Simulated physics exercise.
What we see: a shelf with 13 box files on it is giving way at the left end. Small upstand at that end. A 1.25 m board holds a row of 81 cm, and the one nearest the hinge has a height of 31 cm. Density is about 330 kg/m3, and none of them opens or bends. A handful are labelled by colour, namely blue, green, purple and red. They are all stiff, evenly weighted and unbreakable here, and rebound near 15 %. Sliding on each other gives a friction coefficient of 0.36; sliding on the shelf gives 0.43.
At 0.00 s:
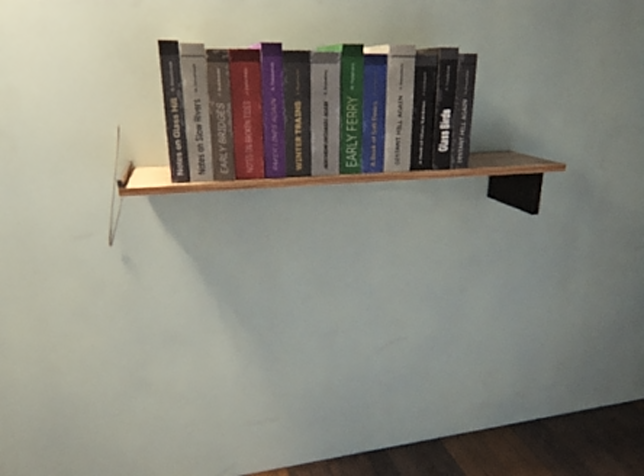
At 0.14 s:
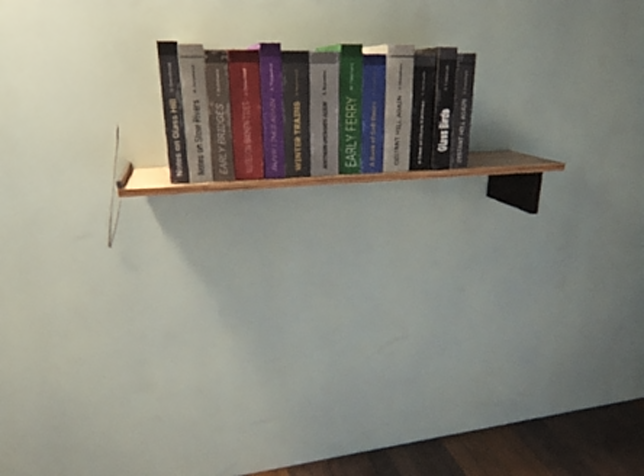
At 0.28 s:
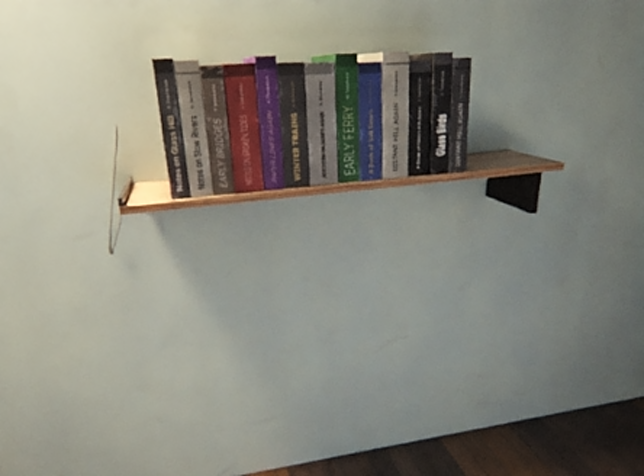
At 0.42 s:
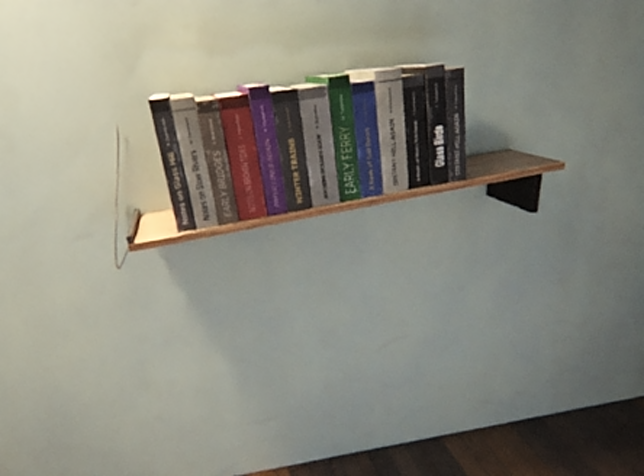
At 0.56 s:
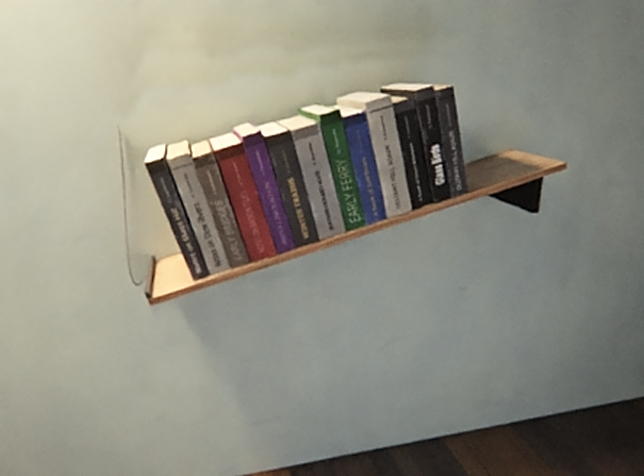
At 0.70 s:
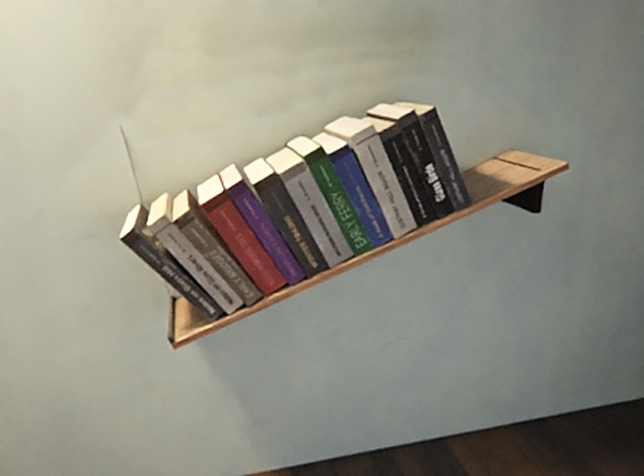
On a pale wall above a dark wooden floor, a level wooden shelf holds an upright row of dark, grey, red, purple, green and blue volumes. Its left end sinks, slowly at first and then further, until the board slopes steeply and the volumes lean left, the leftmost tilting most.
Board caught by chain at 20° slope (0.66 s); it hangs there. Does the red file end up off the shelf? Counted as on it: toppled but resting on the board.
Yes.
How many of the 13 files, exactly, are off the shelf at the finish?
5.
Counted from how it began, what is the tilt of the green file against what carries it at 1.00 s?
30°.
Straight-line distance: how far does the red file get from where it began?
About 130 cm.
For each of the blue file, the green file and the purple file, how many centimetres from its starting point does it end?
Start to finish, close to blue 40, green 50, purple 120 centimetres.
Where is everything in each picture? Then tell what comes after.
In the first frame (we follow the side turned to the camera; leans and shifts are taken against what carries them), shelf's free end (131, 192) slope 0°; red file (248, 116); purple file (274, 113); green file (352, 112); no piece has moved.
Shelf's free end (131, 193) slope 0°; red file (247, 117), in the second frame.
Shelf's free end (132, 210) slope 2°; red file (244, 130), in the third frame.
Shelf's free end (141, 246) slope 7°; red file (244, 160), in the fourth frame.
Shelf's free end (160, 299) slope 13°; red file (247, 205), in the fifth frame.
Shelf's free end (183, 343) slope 20°; red file (245, 246) tipped 10°; purple file (268, 235) tipped 9°; blue file (362, 198) tipped 7°; steepest lean 19°, the file at (175, 277); 13 stirred so far, in the sixth frame.
Around 1.00 s, none of the 13 files off the shelf, 13 disturbed; red file tipped 35°; purple file tipped 35°.
Around 1.64 s, 3 of the 13 files off the shelf; red file upside down; purple file tipped 47°.
Finally (2.5 s), 5 of the 13 files off the shelf; red file on its side; purple file on its side; green file on its side.
